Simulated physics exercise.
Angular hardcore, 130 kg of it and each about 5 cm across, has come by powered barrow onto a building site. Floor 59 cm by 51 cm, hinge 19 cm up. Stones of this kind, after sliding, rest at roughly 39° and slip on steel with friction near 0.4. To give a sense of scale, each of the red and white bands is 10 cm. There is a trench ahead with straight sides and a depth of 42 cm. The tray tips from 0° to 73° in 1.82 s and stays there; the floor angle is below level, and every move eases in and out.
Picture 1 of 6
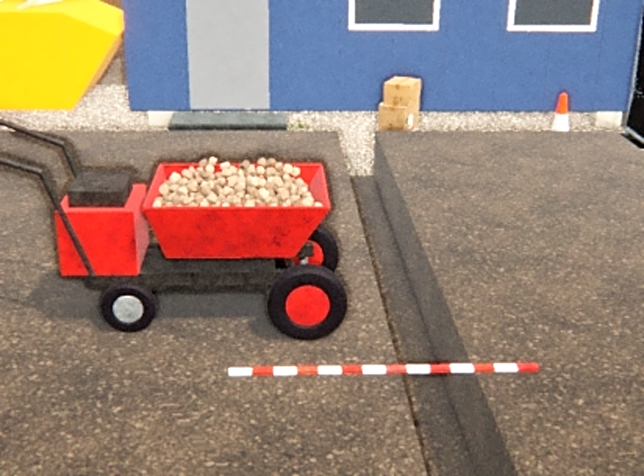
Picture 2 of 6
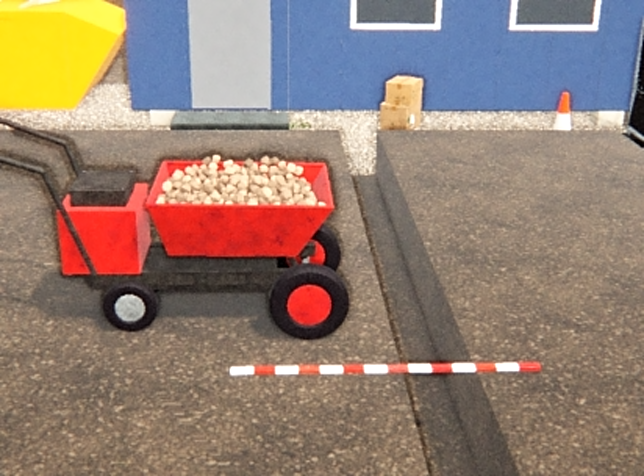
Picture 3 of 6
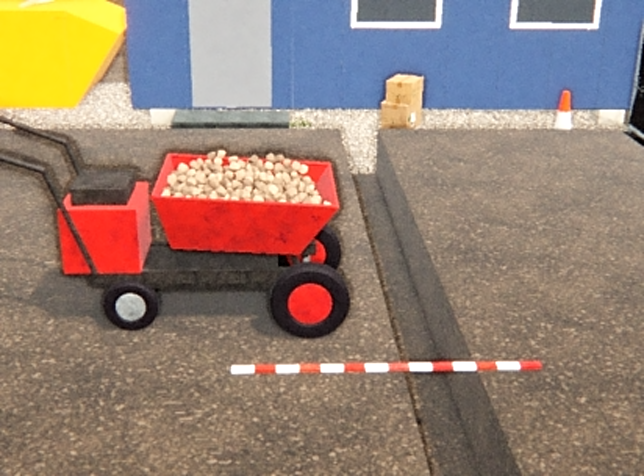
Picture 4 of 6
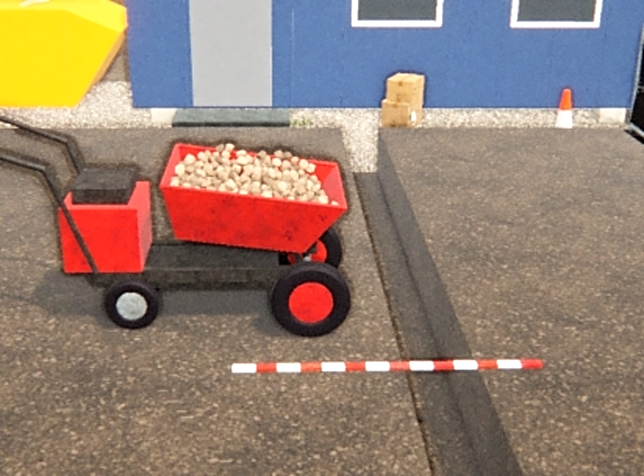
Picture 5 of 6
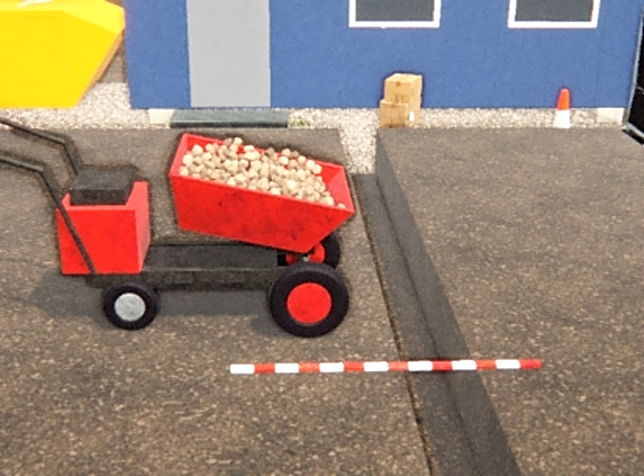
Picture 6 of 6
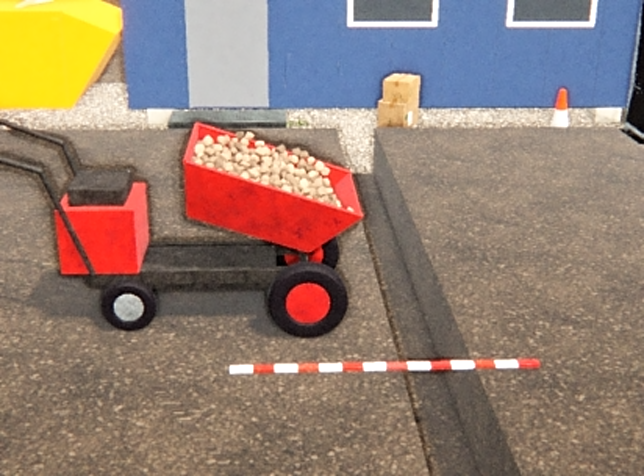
The red tray of stones on a small wheeled barrow tilts gradually, its left end rising.
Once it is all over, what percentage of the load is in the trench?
Roughly 68 percent of the load is in the trench.
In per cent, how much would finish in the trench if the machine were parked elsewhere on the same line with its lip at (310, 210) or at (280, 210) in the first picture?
80 and 70 %.
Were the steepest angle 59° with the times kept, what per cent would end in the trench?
Some 20% would finish there.
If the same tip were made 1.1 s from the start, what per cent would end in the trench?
Roughly 60% would finish there.
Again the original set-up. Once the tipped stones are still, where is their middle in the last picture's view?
Roughly at pixel (424, 361).
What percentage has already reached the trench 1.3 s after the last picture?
Close to 25 per cent at that time.
Then, 0.8 s after the last picture the floor is at 61°, 99 % in the tray, 1 % in the trench; the foremost stones are at (427, 275).
Then, 1.3 s after the last picture the floor is at 73°, 70 % in the tray, 24 % in the trench, 6 % past the trench; the foremost stones are at (490, 296).
Then, 1.7 s after the last picture the floor is at 73°, 48 % in the tray, 42 % in the trench, 10 % past the trench; the foremost stones are at (535, 300).
Then, 3.6 s after the last picture the floor is at 73°, 22 % in the tray, 68 % in the trench, 10 % past the trench; the foremost stones are at (545, 295).
